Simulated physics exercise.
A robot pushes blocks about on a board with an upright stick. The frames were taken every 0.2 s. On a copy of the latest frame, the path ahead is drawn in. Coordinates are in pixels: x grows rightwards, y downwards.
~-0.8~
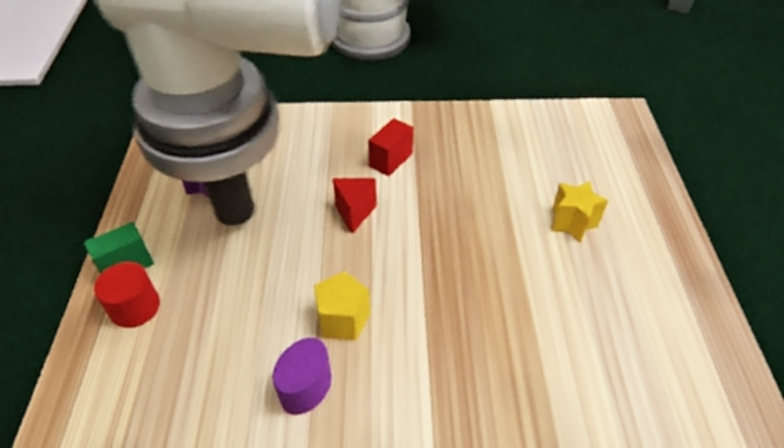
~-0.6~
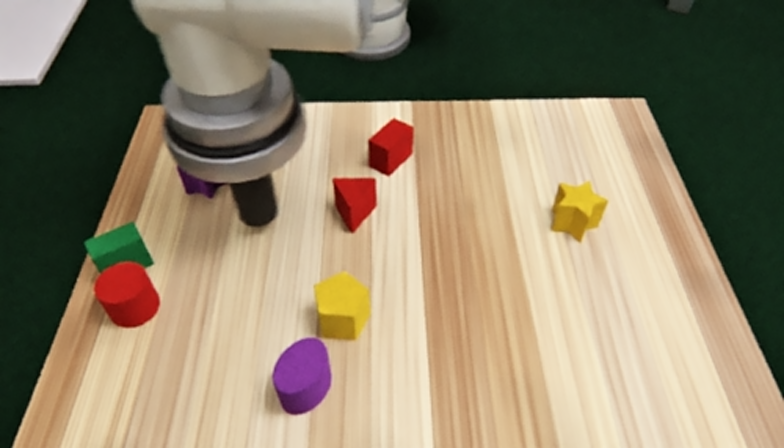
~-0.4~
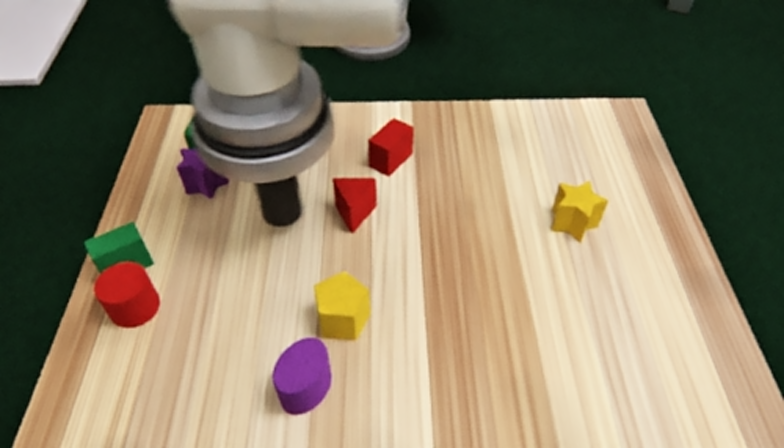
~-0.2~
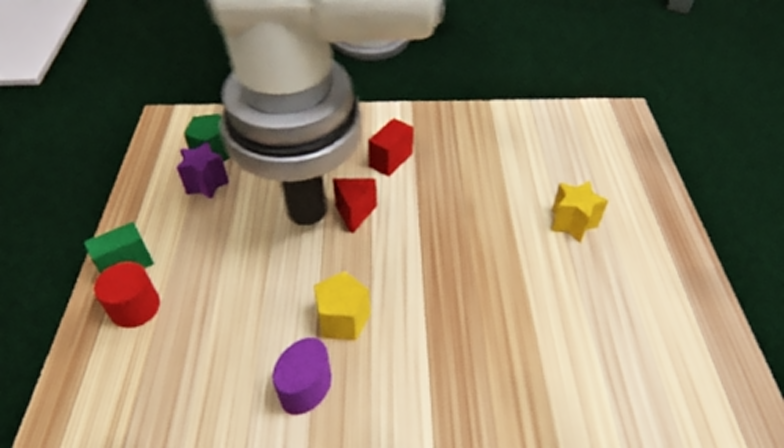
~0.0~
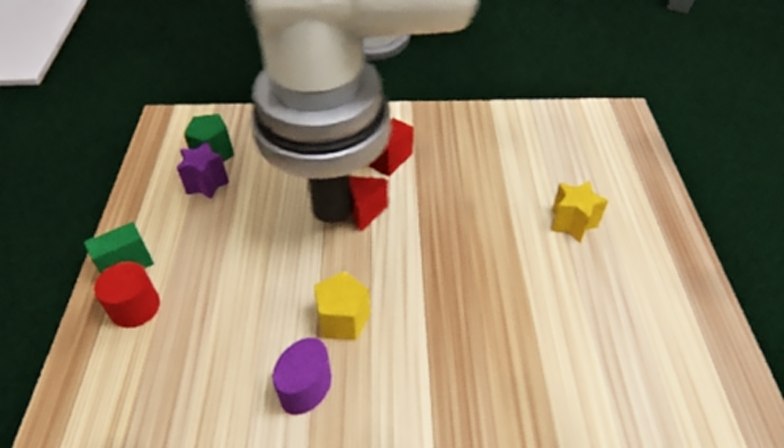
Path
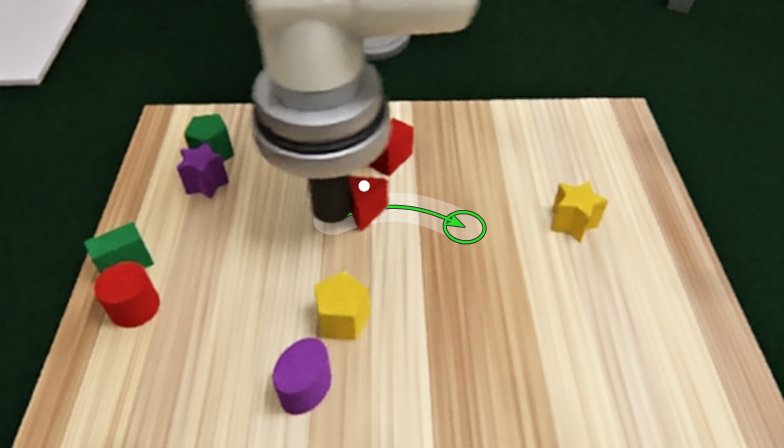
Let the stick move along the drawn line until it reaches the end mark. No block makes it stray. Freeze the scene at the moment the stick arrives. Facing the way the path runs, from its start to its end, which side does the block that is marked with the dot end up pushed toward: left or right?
My answer: Left.
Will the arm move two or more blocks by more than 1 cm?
No.
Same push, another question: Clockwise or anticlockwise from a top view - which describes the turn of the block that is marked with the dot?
It makes a counterclockwise turn.
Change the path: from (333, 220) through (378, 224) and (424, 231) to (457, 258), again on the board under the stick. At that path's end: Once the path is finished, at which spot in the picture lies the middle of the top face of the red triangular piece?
In the picture, it is at (430, 178).
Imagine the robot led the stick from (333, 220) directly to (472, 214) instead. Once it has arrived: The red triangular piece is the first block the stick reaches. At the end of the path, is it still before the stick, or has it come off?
Carried ahead at the end.
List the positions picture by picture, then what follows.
Tip of the stick at (235, 211), middles of tops, red triangular piece at (353, 187), red rectangular block at (391, 132), in the first picture.
Stick at (259, 212), nothing pushed, in the second picture.
Stick at (283, 212), nothing pushed, in the third picture.
Stick at (307, 211), nothing pushed, in the fourth picture.
Stick at (332, 209), red triangular piece at (364, 186), red rectangular block at (391, 132), in the fifth picture.
The line goes from (333, 220) through (377, 208) and (422, 210) to (465, 227); the dot is on the red triangular piece.
On the path given first. One third of the way, stick at (377, 197); red triangular piece at (410, 177), turned 15° clockwise.
Two thirds of the way, stick at (424, 200); red triangular piece at (456, 175).
At the end, stick at (466, 216); red triangular piece at (475, 174), turned 35° anticlockwise; red rectangular block unmoved.
